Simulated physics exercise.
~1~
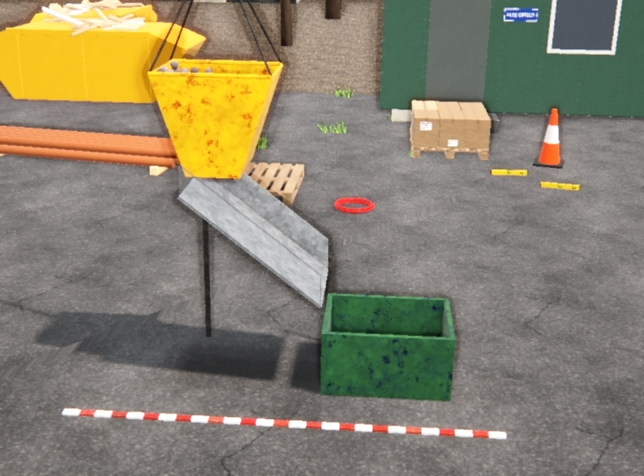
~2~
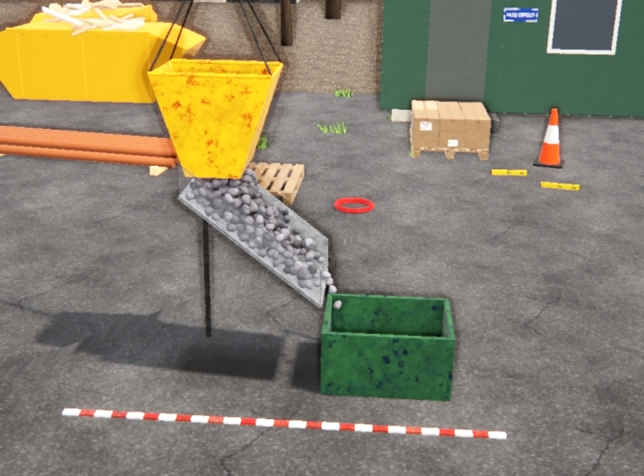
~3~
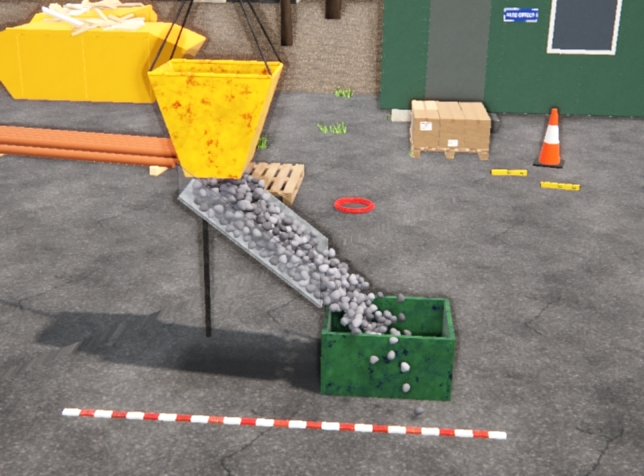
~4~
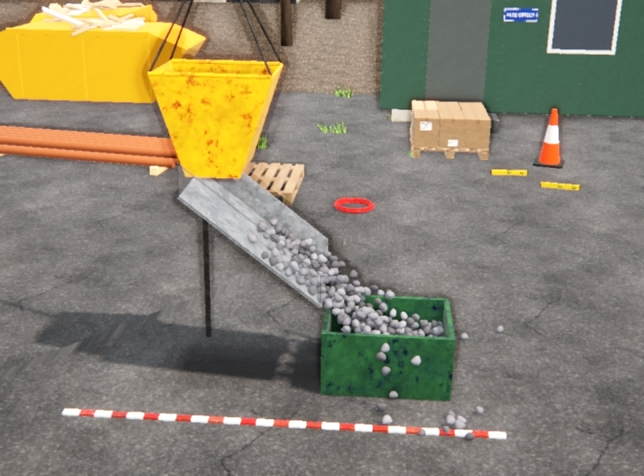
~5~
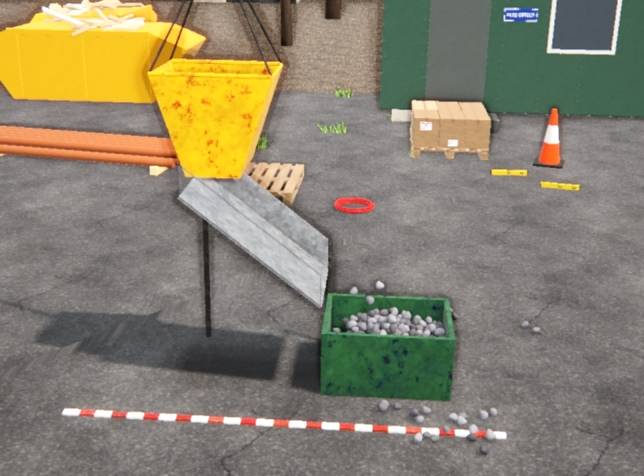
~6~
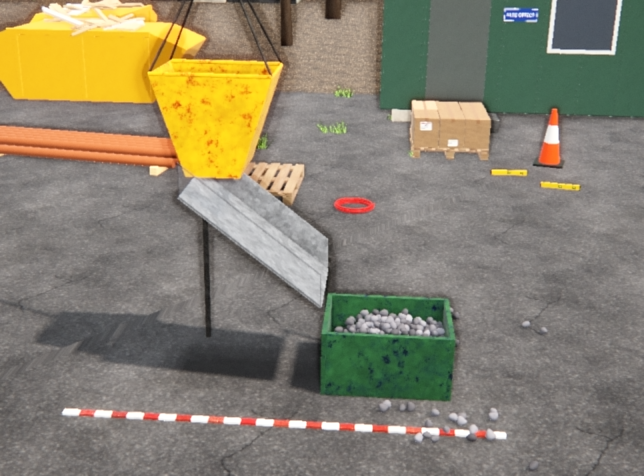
A yellow skip hangs on dark cables above a sloping grey steel chute in a paved yard, seen from a raised, fixed viewpoint. A green bin stands below the chute's right end, with a red and white striped staff in front and a traffic cone and boxes behind at right. Grey stones pour from the skip's bottom and slide down the chute to the right. They tumble into the bin, while a few spill over its front and right side. The chute empties, leaving most stones heaped in the bin and a few scattered near the staff's right end.
